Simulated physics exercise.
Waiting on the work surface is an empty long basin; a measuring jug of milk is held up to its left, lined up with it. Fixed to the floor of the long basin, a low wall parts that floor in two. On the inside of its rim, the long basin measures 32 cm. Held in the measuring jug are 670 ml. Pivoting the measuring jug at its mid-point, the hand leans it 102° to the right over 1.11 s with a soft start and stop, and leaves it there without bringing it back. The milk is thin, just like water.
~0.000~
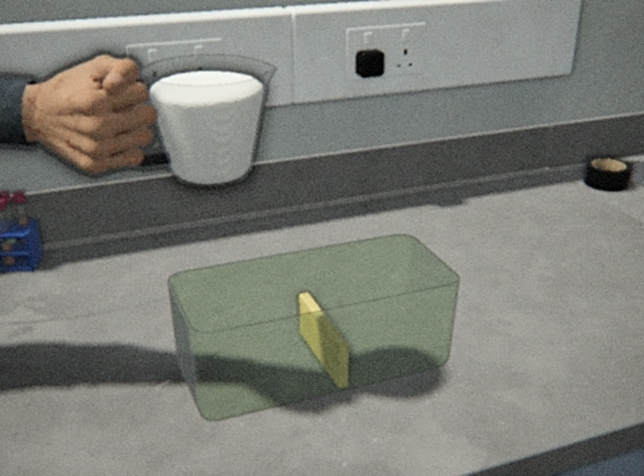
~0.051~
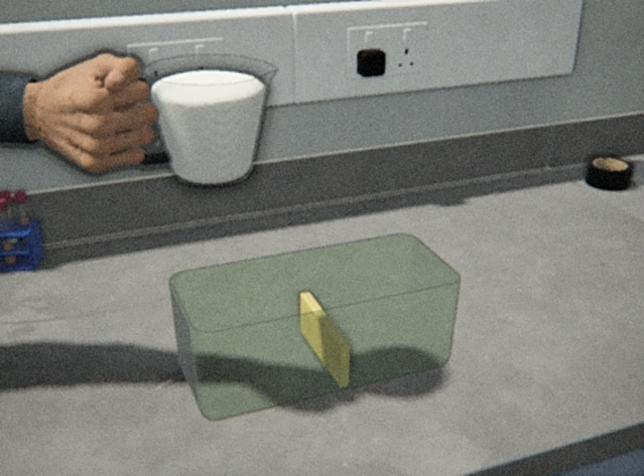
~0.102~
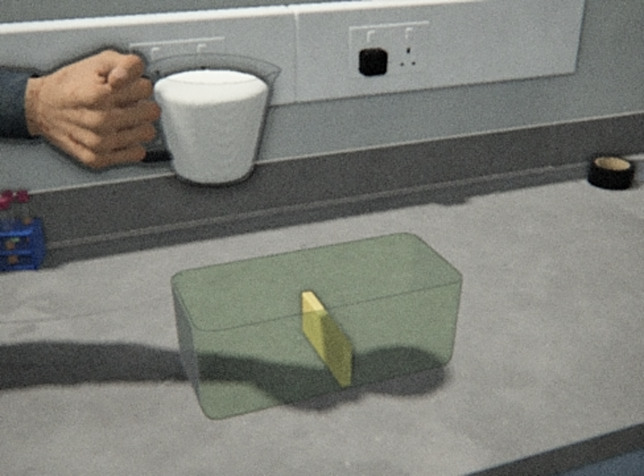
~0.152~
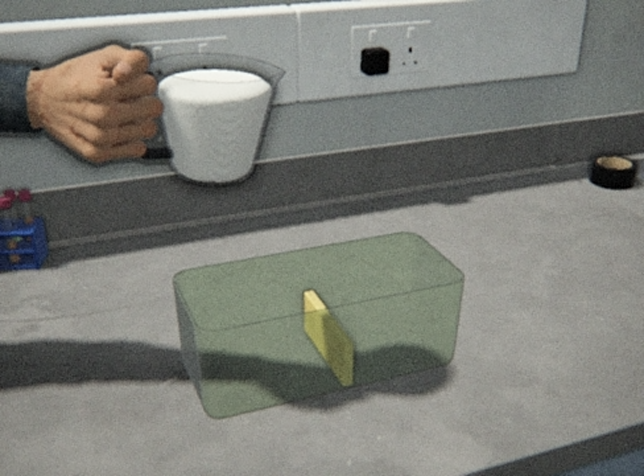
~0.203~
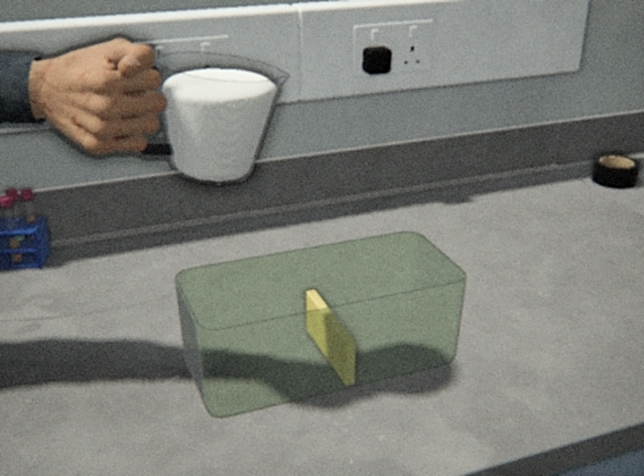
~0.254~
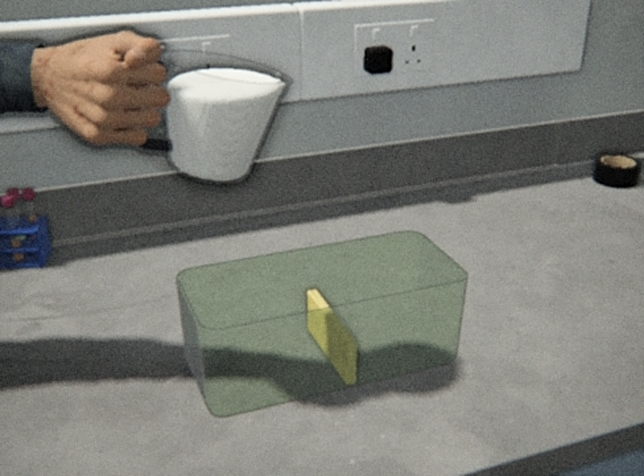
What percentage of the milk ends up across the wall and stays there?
About 84 per cent.
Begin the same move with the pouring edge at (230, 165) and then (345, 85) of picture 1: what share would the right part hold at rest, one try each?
The first try gives around 0 percent, the second around 85 percent.
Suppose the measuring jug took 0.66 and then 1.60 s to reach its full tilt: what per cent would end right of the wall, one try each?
Some 80 and 85 per cent, in that order.
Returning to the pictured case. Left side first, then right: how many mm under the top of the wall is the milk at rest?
Some 54 mm on the left and 28 mm on the right.
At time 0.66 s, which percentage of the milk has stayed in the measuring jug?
Roughly 68 %.
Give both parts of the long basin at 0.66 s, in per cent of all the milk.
Left side near 0, right side near 5.
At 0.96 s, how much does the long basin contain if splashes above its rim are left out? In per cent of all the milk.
Roughly 62 percent of it.
Then, 0.66 s in, the tilt is 66° and 68 per cent is still to pour, 0 is left of the wall and 5 right of it.
Then, 0.96 s in, the tilt is 97° and 14 per cent is still to pour, 1 is left of the wall and 60 right of it.
Then, 1.27 s in, the tilt is 102° and 0 per cent is still to pour, 13 is left of the wall and 84 right of it.
Then, 1.61 s in, the tilt is 102° and 0 per cent is still to pour, 14 is left of the wall and 84 right of it.
Finally, 14 per cent lies left of the wall, 84 right of it and 2 outside.
